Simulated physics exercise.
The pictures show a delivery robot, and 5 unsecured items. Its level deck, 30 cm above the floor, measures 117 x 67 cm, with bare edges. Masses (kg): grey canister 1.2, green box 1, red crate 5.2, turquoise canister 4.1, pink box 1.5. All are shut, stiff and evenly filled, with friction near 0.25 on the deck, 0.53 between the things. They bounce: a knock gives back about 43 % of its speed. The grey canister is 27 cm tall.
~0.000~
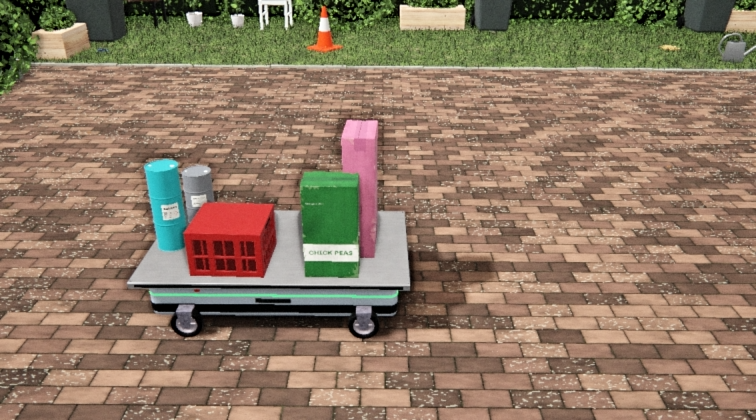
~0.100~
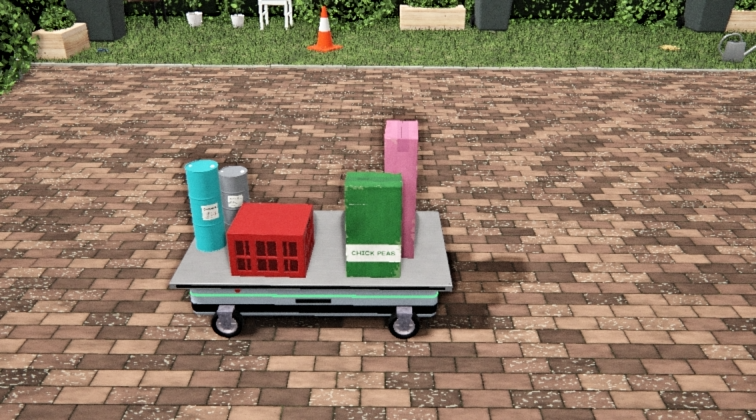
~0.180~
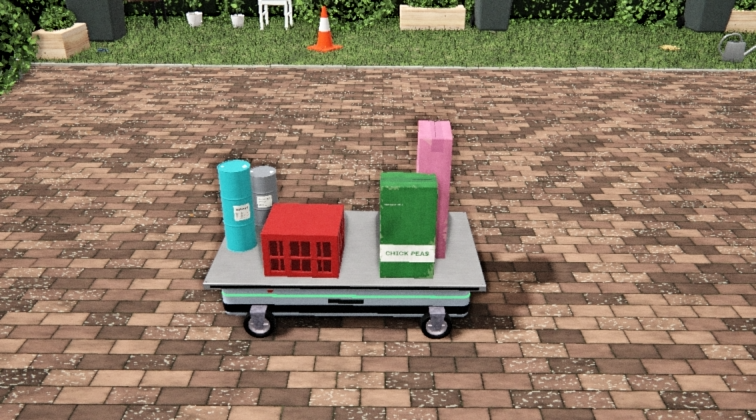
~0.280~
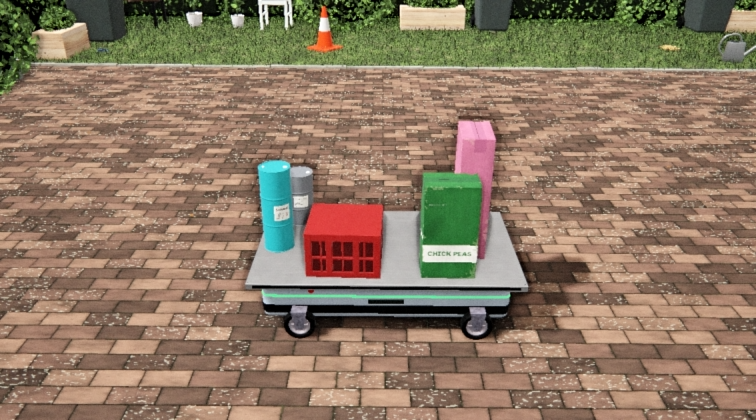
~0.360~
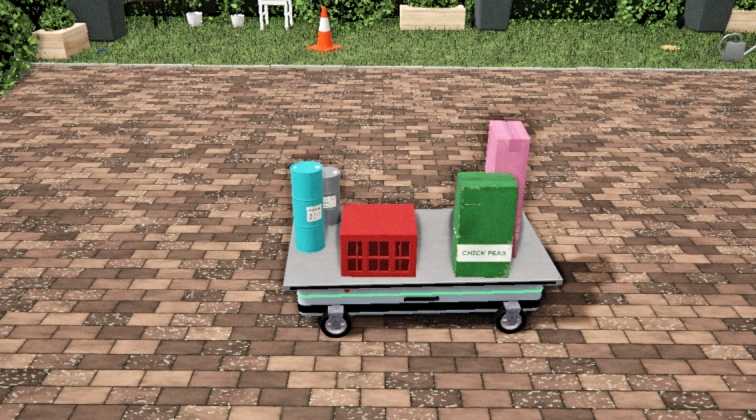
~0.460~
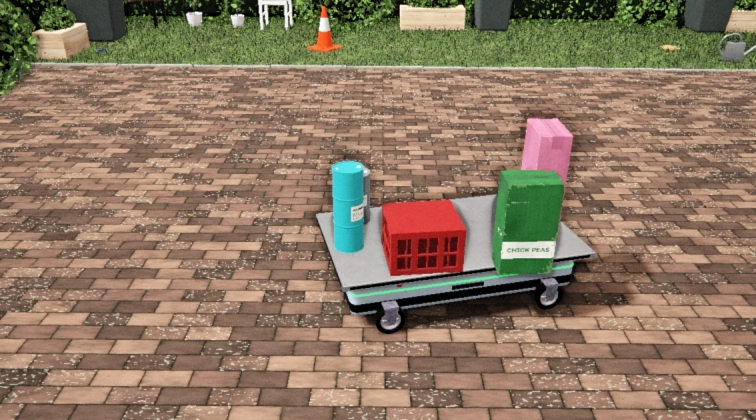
A low cart carrying a red crate, green and pink boxes, and turquoise and grey canisters rolled to the right across a brick yard, then began turning, its far end swinging away from the viewer.
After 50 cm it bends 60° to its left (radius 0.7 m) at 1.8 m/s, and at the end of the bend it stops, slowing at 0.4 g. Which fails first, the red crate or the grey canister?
Of the two named, the former: The red crate.
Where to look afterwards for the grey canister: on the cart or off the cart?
The grey canister is still on the cart.
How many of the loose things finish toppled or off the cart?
4 of them.
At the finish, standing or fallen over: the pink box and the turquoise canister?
The pink box tips over; the turquoise canister tips over.
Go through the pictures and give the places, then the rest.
In the first picture, 0 cm covered; red crate (233, 239); grey canister (199, 195).
In the second picture, 18 cm covered; pink box (400, 190); green box (374, 226).
In the third picture, 32 cm covered; turquoise canister (238, 207); pink box (432, 190).
In the fourth picture, 50 cm covered; green box (449, 226); turquoise canister (277, 207).
In the fifth picture, 65 cm covered, turned 3°; pink box (503, 190) 4 cm from its spot; green box (483, 226) 3 cm from its spot.
In the sixth picture, 83 cm covered, turned 15°; red crate (422, 237) 5 cm from its spot.
By 0.76 s, 137 cm covered, turned 56°; red crate and pink box now off the cart; grey canister 11 cm from its spot near (427, 186); turquoise canister 13 cm from its spot.
By 1.16 s, 190 cm covered, turned 60°; turquoise canister now off the cart; grey canister 19 cm from its spot near (480, 158).
When it is over (1.9 s), off the cart, green box, red crate, turquoise canister and pink box; not toppled but over 10 cm from the start, grey canister. End places, in pixels of the last picture, red crate near (587, 239), grey canister near (493, 149). Red crate went at 0.66 s; grey canister was never lost.
